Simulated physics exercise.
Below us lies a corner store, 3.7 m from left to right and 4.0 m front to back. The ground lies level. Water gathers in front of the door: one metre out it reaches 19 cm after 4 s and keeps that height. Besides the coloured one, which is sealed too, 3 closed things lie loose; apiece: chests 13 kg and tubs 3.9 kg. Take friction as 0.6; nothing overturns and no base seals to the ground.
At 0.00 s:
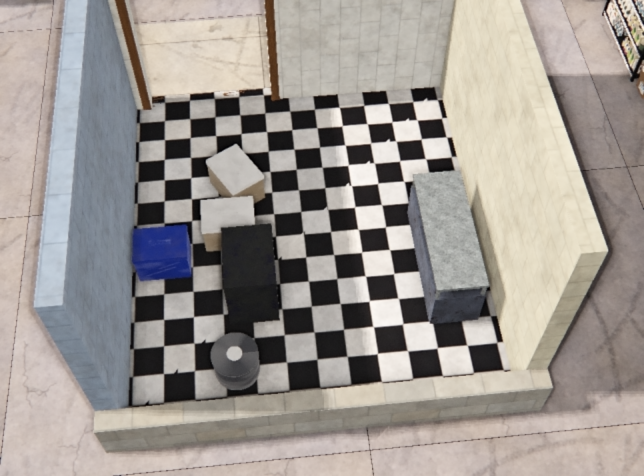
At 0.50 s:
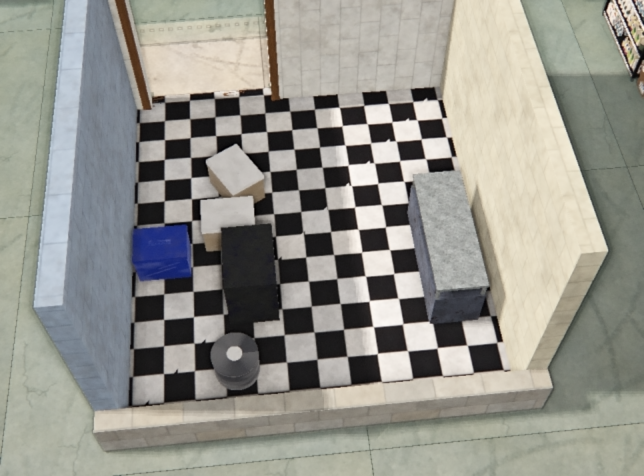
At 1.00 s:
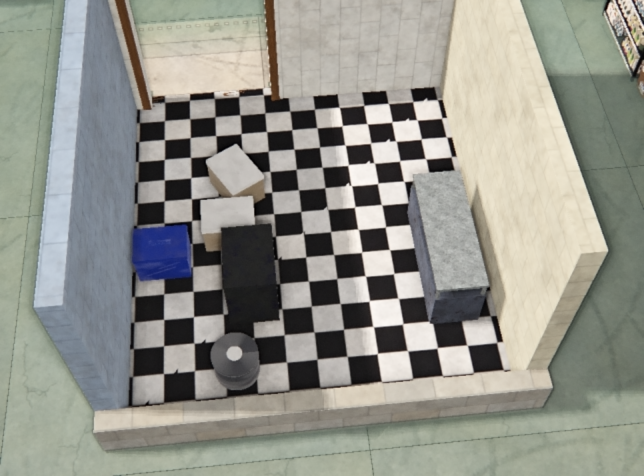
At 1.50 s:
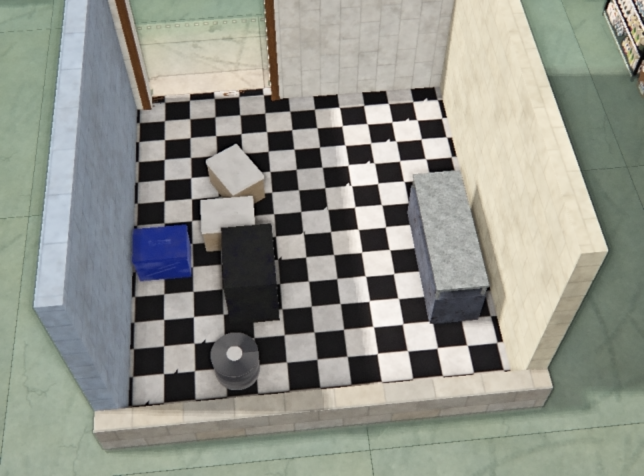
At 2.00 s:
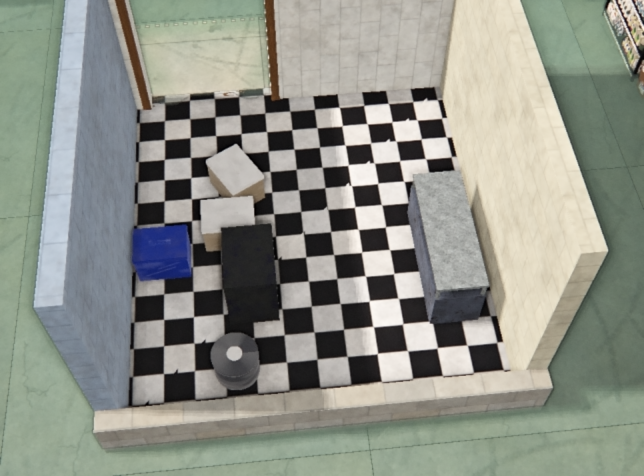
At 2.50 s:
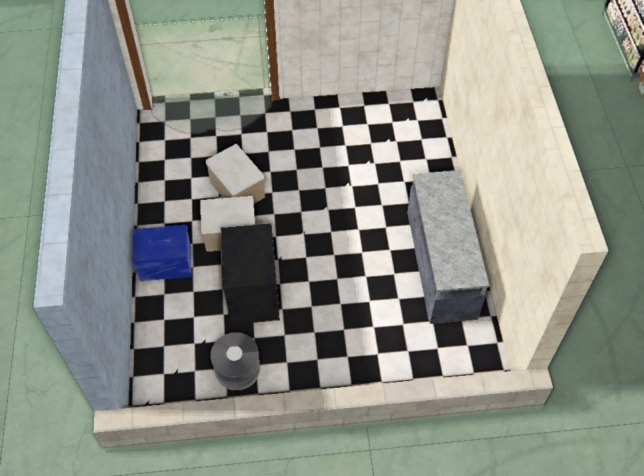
Greenish water spread over the pale ground outside a small store, deepened in colour, then crept through the doorway onto the edge of the checkered floor, while the boxes and round container inside stayed still.
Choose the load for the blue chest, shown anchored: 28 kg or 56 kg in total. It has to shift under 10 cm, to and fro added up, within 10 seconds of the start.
I expect that only the higher weight holds it.
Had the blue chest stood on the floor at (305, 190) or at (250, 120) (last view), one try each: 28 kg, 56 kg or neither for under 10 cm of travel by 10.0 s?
In that order: Either load holds; only the larger holds.
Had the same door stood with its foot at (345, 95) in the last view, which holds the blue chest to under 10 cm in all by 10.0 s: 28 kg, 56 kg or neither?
In that case the smaller load will do.
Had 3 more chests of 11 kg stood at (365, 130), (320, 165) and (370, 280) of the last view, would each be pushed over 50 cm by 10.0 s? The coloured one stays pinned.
In that order: Less, more, more.
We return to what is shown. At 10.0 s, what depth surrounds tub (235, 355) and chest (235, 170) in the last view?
Roughly 8 and 5 cm.
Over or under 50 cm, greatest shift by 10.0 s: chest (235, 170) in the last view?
Answer: Over.
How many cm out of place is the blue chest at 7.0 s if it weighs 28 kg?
Roughly 50 cm.
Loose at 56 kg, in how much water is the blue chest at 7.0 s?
Roughly 6 cm.
After 3.5 s the blue chest would be 0 cm from its start with 28 kg and 0 cm from its start with 56 kg; 0 cm of water round it then.
After 4.5 s the blue chest would be 0 cm from its start with 28 kg and 0 cm from its start with 56 kg; 5 cm of water round it then.
After 7.0 s the blue chest would be 51 cm from its start with 28 kg and 0 cm from its start with 56 kg; 6 cm of water round it then.
After 10.0 s the blue chest would be 107 cm from its start with 28 kg and 0 cm from its start with 56 kg; 9 cm of water round it then.
